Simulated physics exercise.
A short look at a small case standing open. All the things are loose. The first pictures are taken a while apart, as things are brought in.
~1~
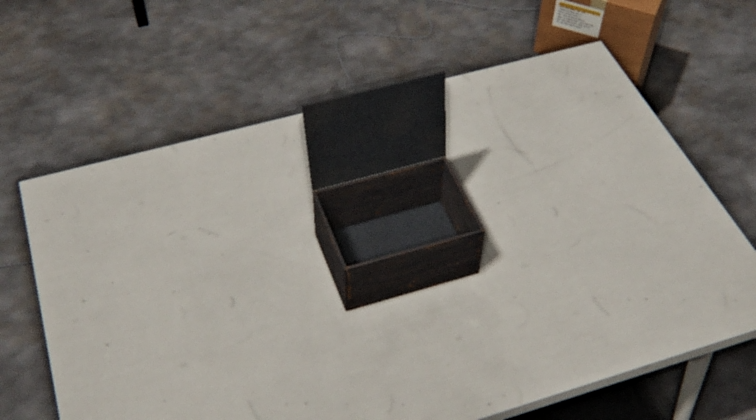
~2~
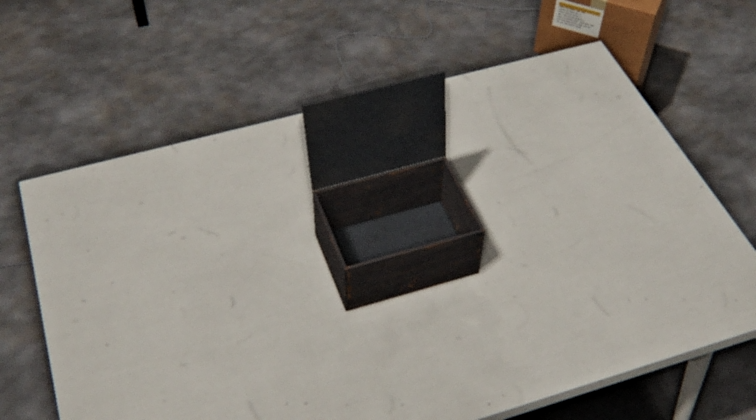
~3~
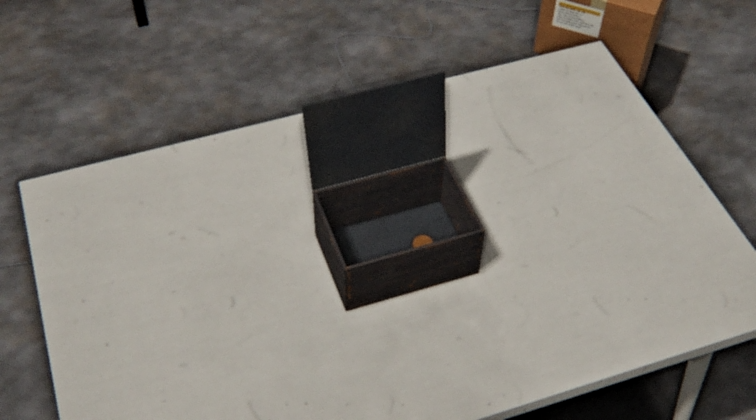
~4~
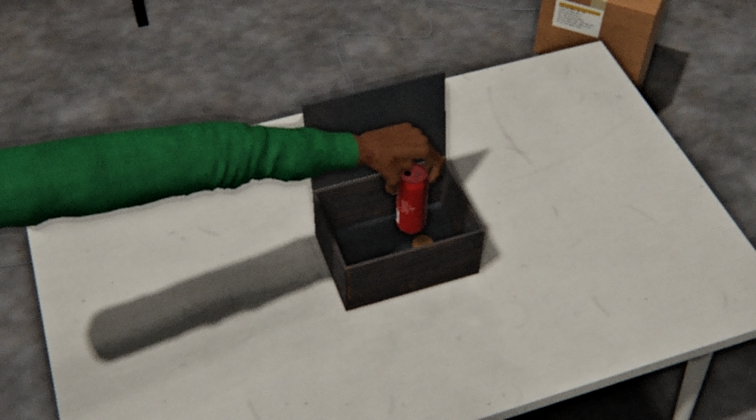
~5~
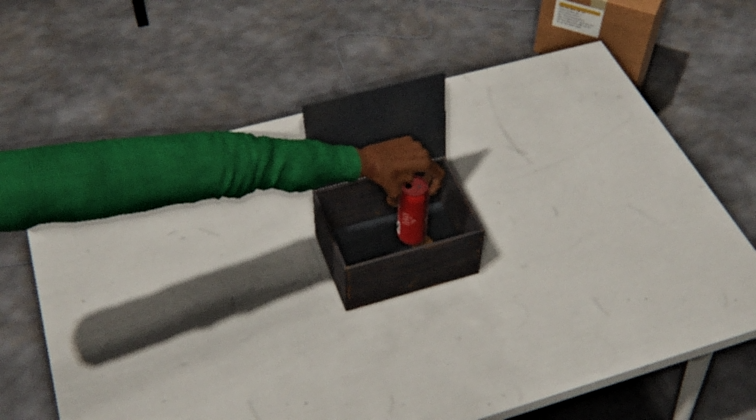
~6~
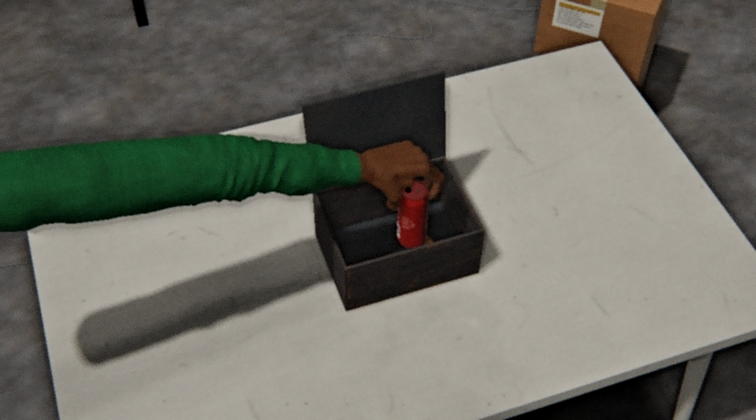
The footage shows an open dark box on a white table, where a small round orange-brown object appears inside. An arm in a green sleeve then reaches in from the left and lowers a red can into the box, still gripping it.
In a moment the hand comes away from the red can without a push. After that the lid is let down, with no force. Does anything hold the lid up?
In the end the lid sits on the rim.
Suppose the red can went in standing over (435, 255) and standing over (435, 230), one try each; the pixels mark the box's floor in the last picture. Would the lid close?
First try: It stays ajar; second try: It stays ajar.
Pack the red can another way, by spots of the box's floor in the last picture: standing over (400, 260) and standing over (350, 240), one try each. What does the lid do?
First, it is held up; second, it stays ajar.
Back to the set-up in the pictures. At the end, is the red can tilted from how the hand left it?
The red can ends up tilted.
Then, 0.60 s later than the last frame, red can on its side near (372, 245).
Then, 1.40 s later than the last frame, lid 70° above the rim; red can on its side near (377, 237).
Then, 2.00 s later than the last frame, lid 26° above the rim; red can on its side near (377, 238).
When it is over, lid shut; lying over in the box, red can; black shaker as before. End places, in pixels of the last picture, red can near (377, 237).
